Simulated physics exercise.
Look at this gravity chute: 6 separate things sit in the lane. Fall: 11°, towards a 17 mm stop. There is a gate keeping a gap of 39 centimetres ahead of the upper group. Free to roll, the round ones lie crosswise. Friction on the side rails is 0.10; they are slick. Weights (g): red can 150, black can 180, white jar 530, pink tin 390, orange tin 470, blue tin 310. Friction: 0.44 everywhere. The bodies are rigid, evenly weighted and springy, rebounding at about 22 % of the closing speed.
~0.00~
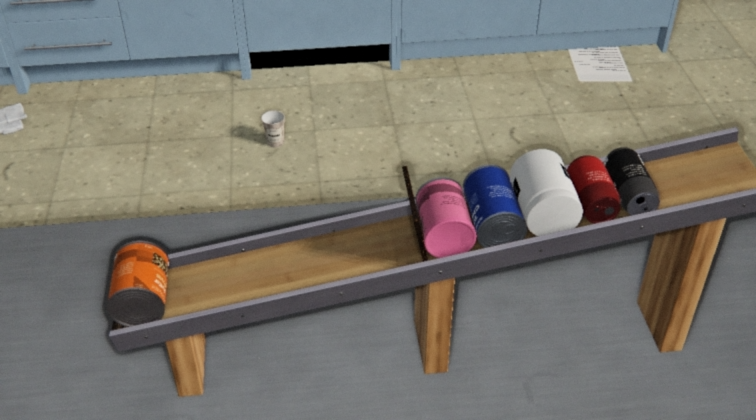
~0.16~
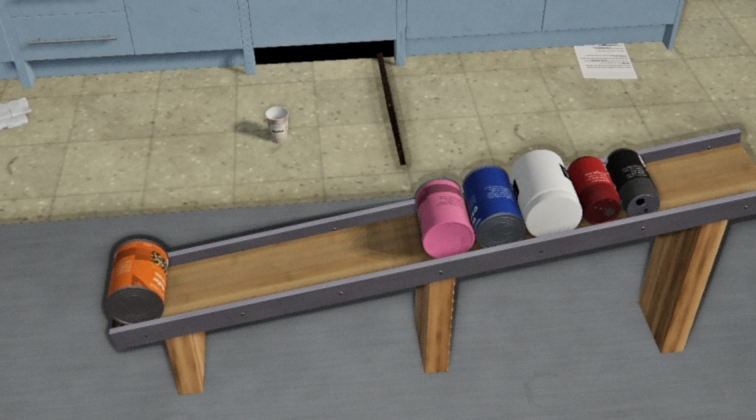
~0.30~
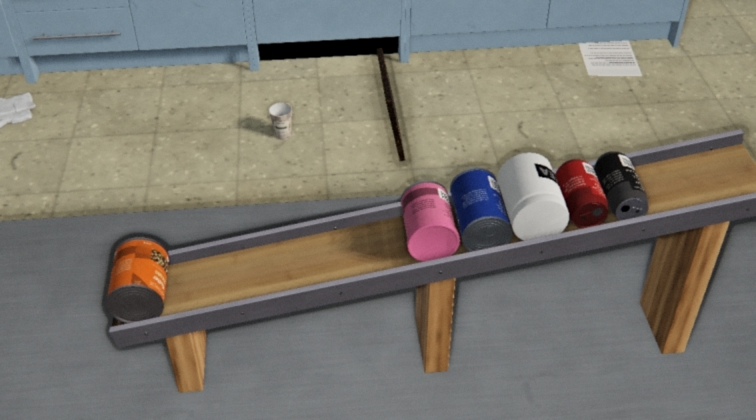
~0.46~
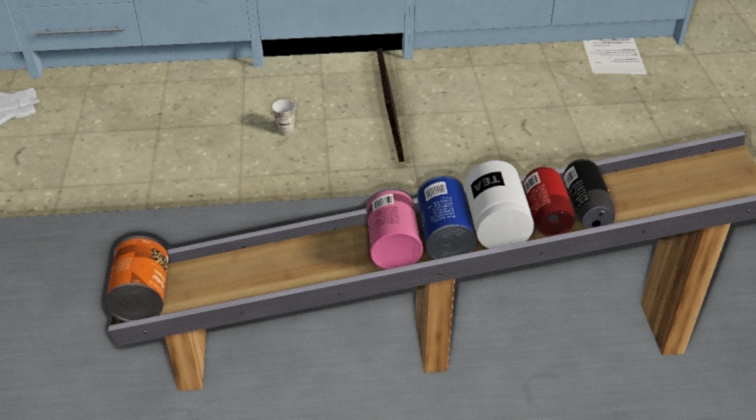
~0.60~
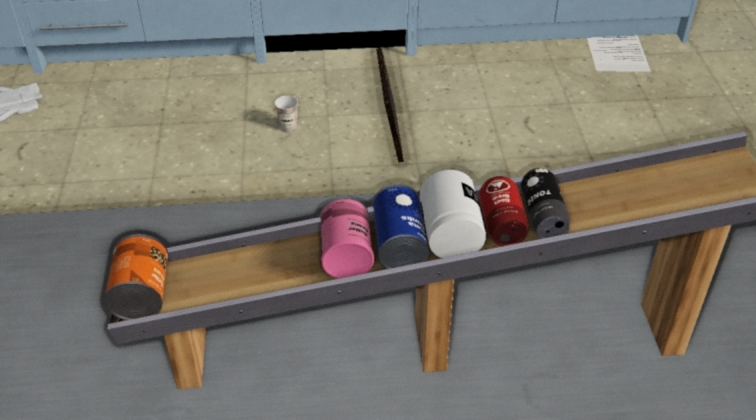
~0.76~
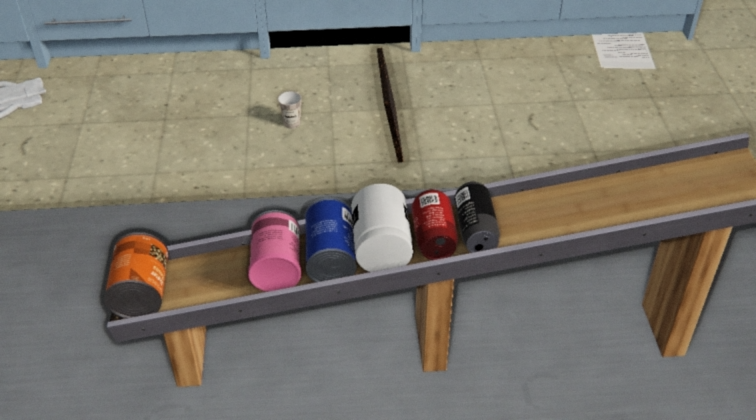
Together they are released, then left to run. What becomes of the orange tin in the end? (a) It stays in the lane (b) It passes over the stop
b.
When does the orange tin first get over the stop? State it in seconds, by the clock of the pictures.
Roughly at the 1.2 s mark.
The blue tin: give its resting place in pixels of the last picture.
My guess is roughly (176, 271).
After 0.96 s, leader 7 cm from the stop; orange tin near (132, 274).
After 1.16 s, leader 3 cm from the stop; orange tin now over the stop.
In the end (1.8 s), over the stop, orange tin; the other 5 in the lane.
